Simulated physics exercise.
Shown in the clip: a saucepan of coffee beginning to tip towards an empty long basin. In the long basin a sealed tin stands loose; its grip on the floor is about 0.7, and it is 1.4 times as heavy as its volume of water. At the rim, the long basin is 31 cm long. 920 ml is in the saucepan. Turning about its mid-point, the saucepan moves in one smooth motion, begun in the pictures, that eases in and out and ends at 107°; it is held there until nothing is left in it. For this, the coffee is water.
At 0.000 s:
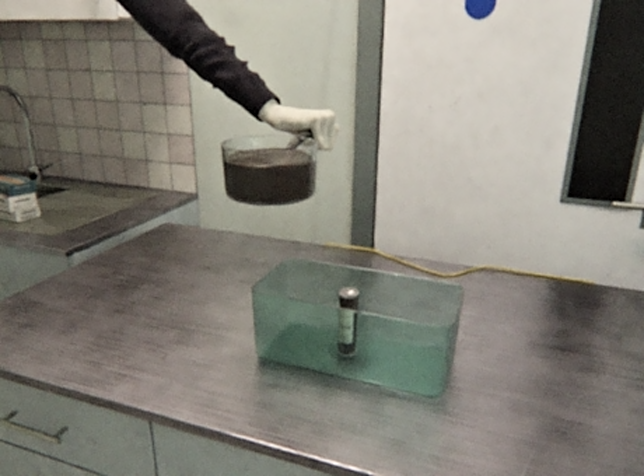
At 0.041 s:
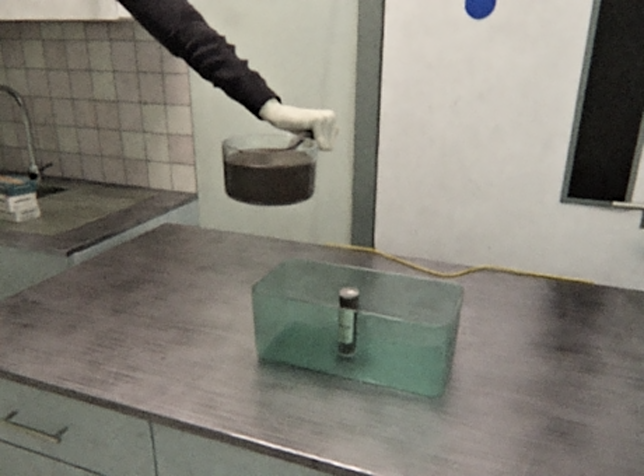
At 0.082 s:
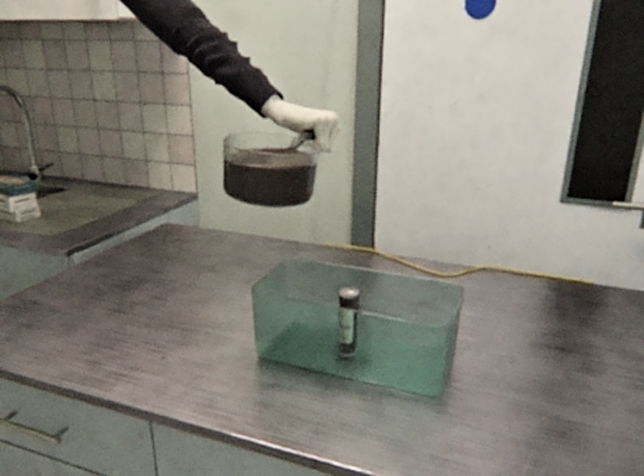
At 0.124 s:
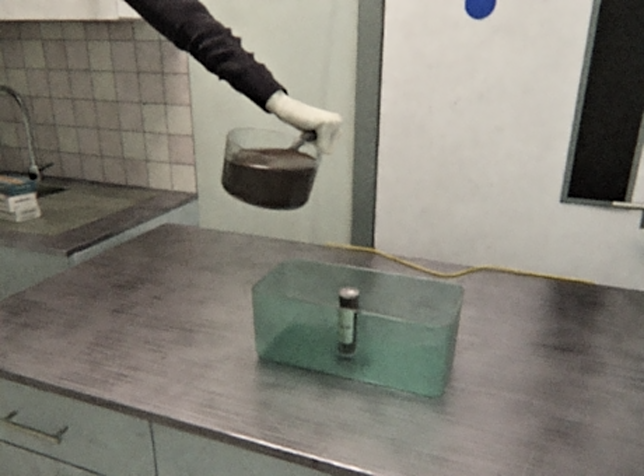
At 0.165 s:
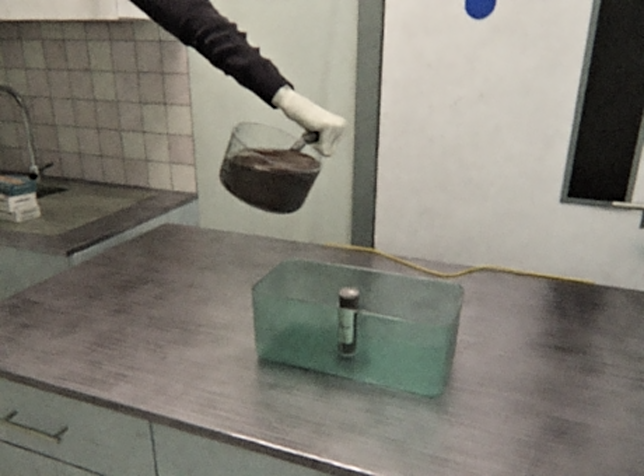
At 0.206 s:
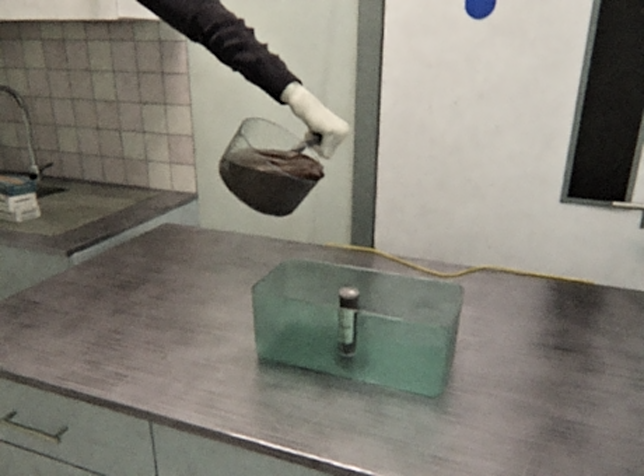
A gloved hand held a clear saucepan of dark coffee above a long greenish basin with a small tin standing in it, then smoothly tilted the pan further and further to the right.
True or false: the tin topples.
True.
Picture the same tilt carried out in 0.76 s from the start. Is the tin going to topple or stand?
With that tilt, the tin stays on its base.
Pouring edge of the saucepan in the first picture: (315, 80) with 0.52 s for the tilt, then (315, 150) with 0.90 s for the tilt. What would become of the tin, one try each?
First it tips over; then it stays on its base.
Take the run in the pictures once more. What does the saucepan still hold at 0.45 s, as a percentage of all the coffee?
Near 28 in a hundred.
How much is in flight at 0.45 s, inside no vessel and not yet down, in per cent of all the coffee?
Around 54 in a hundred.
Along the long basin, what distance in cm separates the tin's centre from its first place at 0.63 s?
Close to 1 cm.
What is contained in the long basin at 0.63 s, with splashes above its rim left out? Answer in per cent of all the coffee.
Some 86 percent of the total.
By 0.45 s the tilt is 102° and 28 per cent is still to pour; the tin stands where it began.
By 0.63 s the tilt is 107° and 6 per cent is still to pour; the tin stands 1 cm from where it began.
By 0.82 s the tilt is 107° and 1 per cent is still to pour; the tin leans 33°.
By 1.02 s the tilt is 107° and 0 per cent is still to pour; the tin lies on its side.
At rest the tin lies on its side.
